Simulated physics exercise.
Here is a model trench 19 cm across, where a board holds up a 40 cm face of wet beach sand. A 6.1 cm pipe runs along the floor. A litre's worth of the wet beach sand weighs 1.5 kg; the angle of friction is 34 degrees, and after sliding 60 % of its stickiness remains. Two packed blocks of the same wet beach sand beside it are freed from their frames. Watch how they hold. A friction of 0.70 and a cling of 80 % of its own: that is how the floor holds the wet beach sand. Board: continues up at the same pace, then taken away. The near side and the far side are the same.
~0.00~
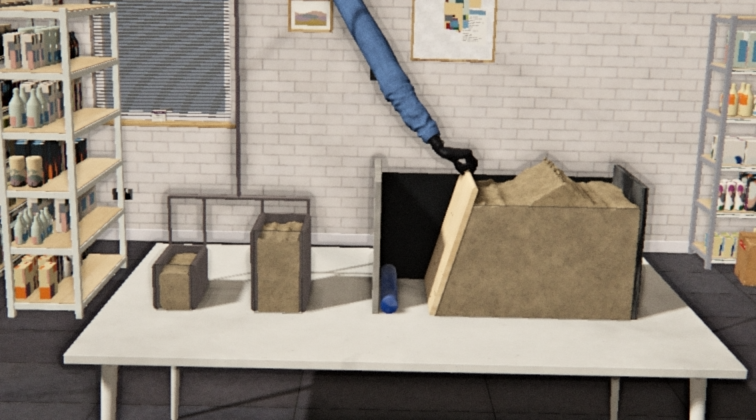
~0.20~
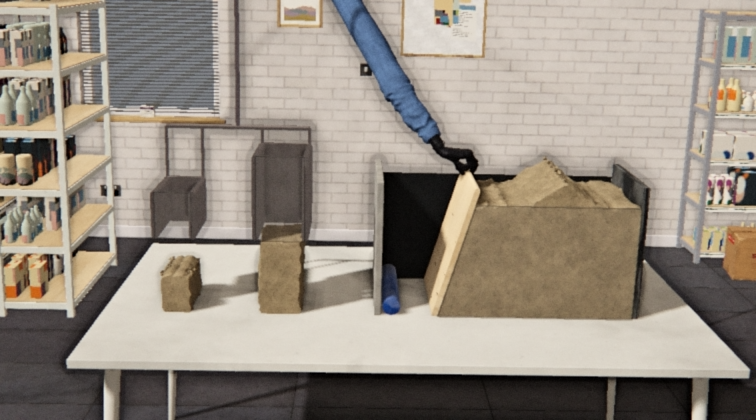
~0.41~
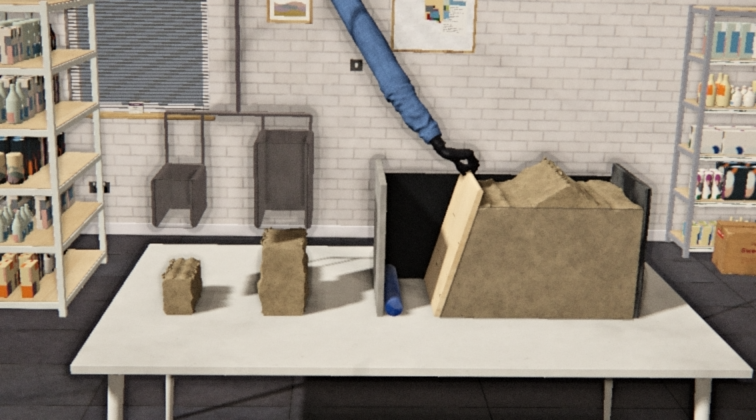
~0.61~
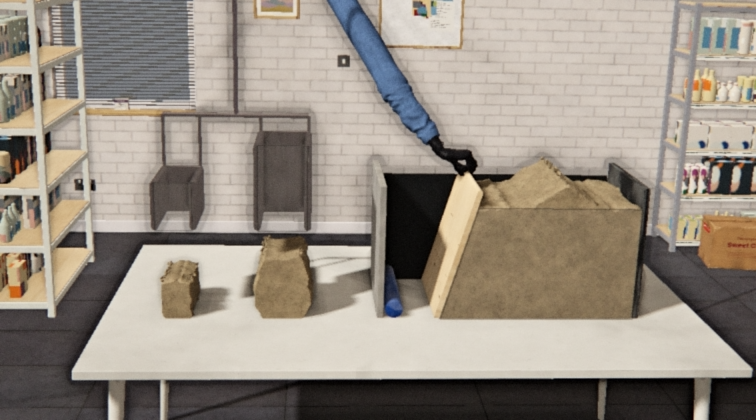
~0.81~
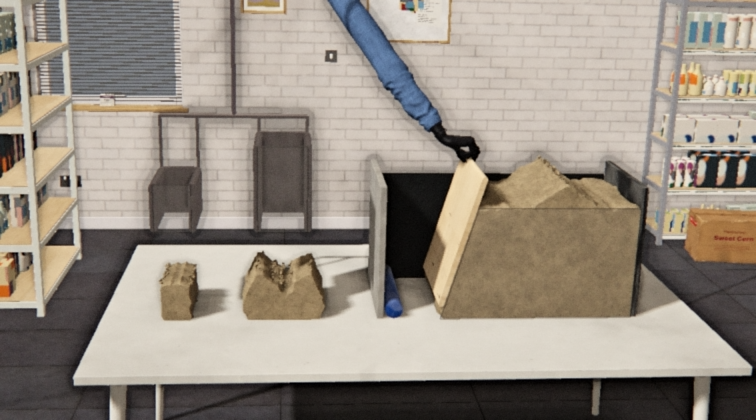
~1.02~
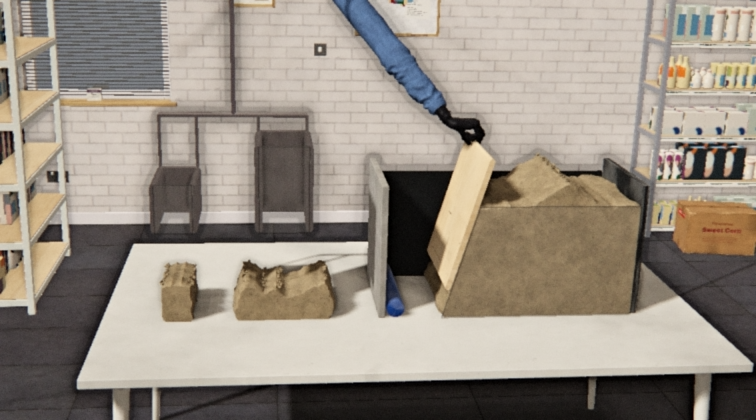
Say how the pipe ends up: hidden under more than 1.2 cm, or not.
The pipe ends up not deeply hidden.
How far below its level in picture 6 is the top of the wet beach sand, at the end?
Around 0 centimetres, give or take.
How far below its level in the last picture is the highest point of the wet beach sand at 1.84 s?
The gap comes to about 0 centimetres.
After 1.40 s, the face still stands and nothing lies on the pipe.
After 1.84 s, the face still stands and nothing lies on the pipe.
After 2.29 s, the face still stands and nothing lies on the pipe.
After 2.74 s, the face still stands and nothing lies on the pipe.
After 2.79 s, the face still stands and nothing lies on the pipe.
